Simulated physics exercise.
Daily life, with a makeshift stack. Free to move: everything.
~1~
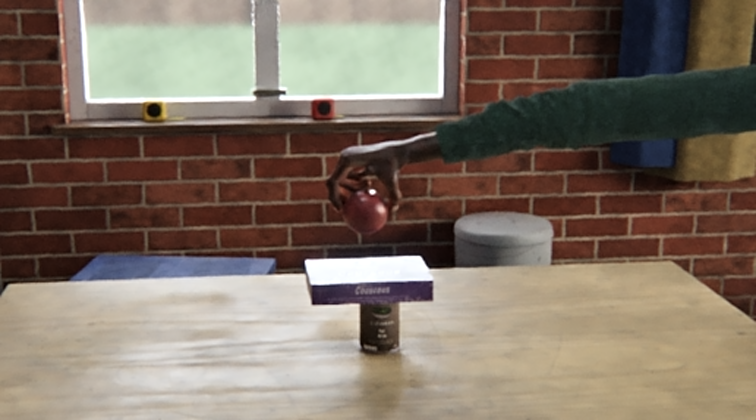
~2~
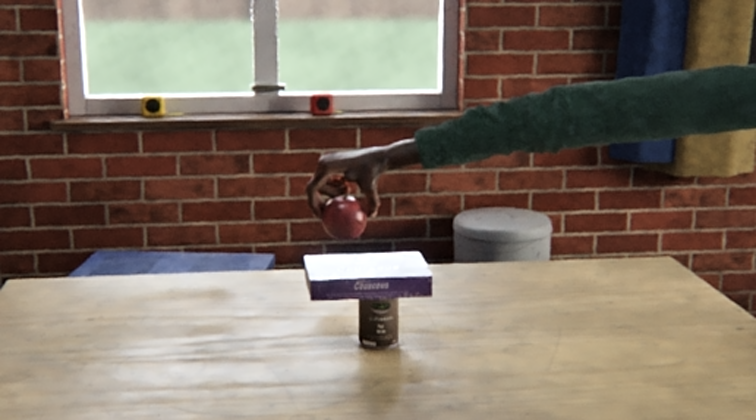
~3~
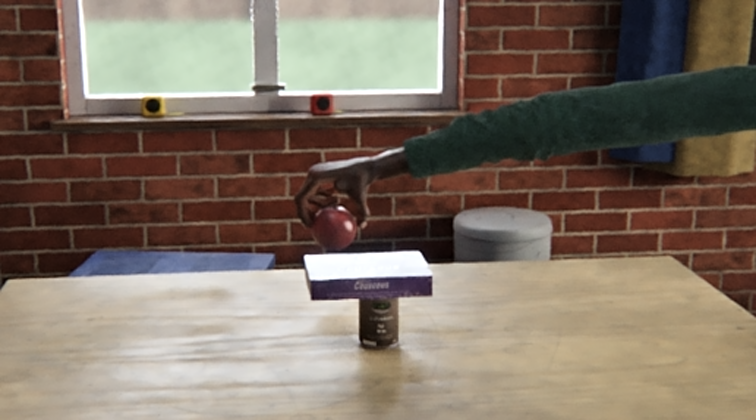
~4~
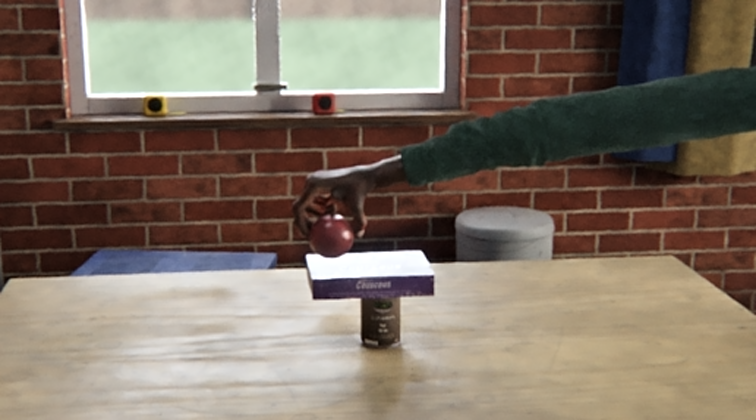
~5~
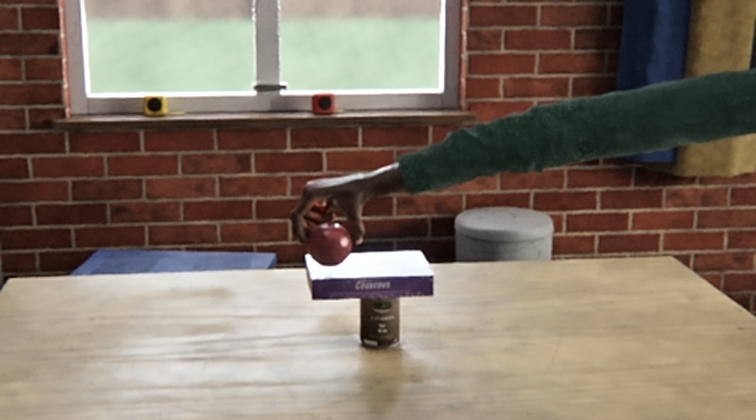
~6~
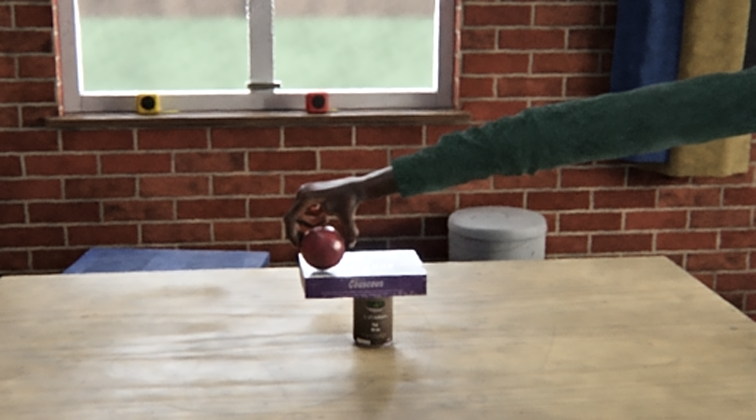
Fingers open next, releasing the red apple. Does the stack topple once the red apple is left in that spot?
Yes, it topples.
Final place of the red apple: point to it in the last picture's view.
I'd point to roughly (274, 336).
Then, 0.30 s after the last picture, red apple now fallen; purple packet tipped 60° from how it was.
Then, 0.40 s after the last picture, purple packet on its side.
Then, 0.50 s after the last picture, as before.
Then, 0.80 s after the last picture, purple packet now fallen.
At rest, fallen, purple packet and red apple; brown tin in place. Seen from the same camera at the end, red apple near (274, 336). The stack loses its balance.
